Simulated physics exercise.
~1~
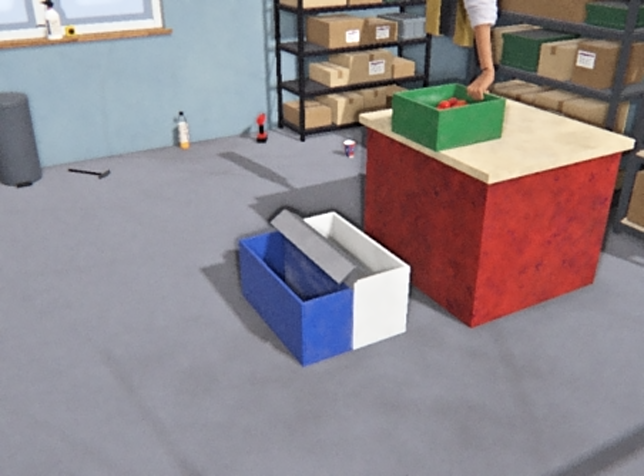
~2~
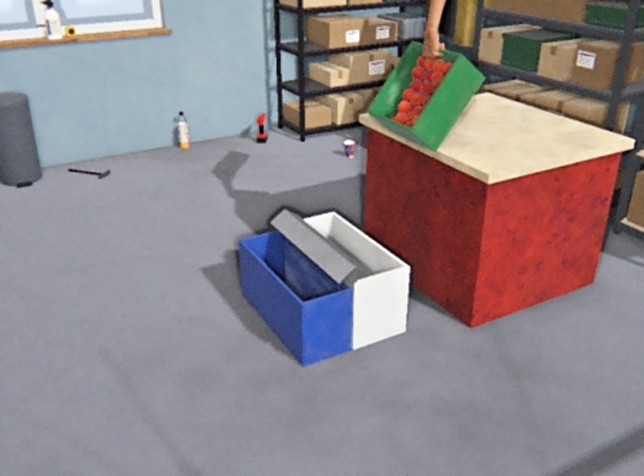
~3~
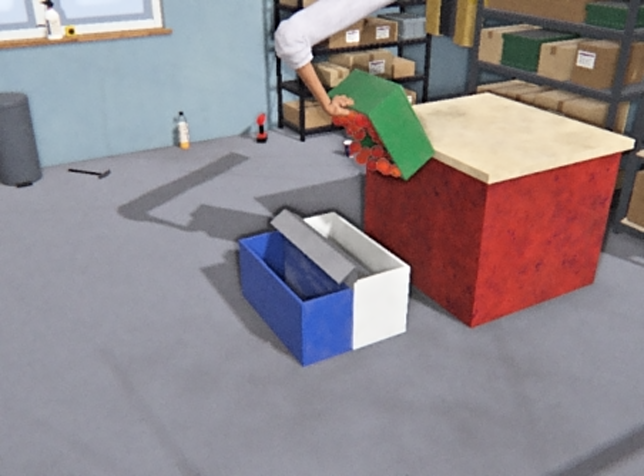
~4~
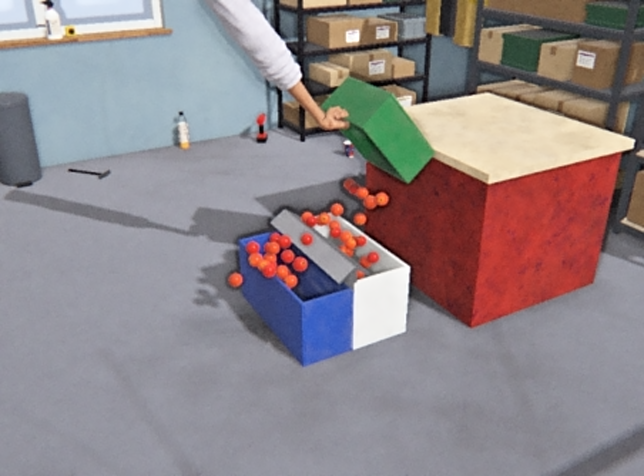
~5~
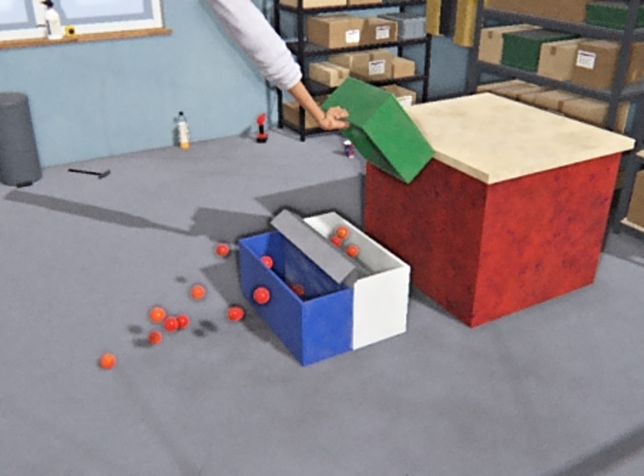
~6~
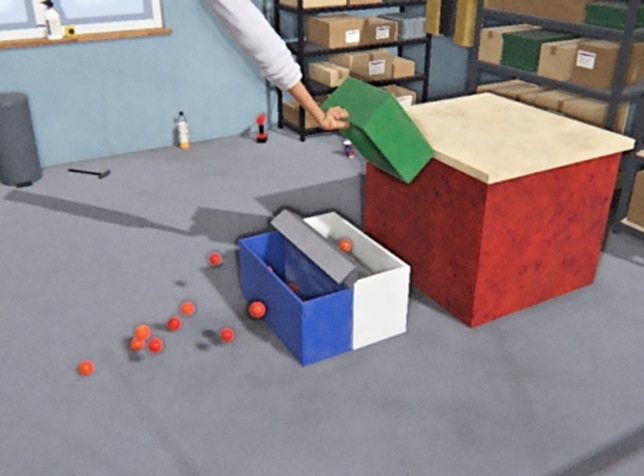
In a storage room, a hand tips a green crate of small red balls off the end of a red bench, spilling them over a ridge between white and blue tubs; many drop into the tubs, while several roll left across the floor beyond the blue one.
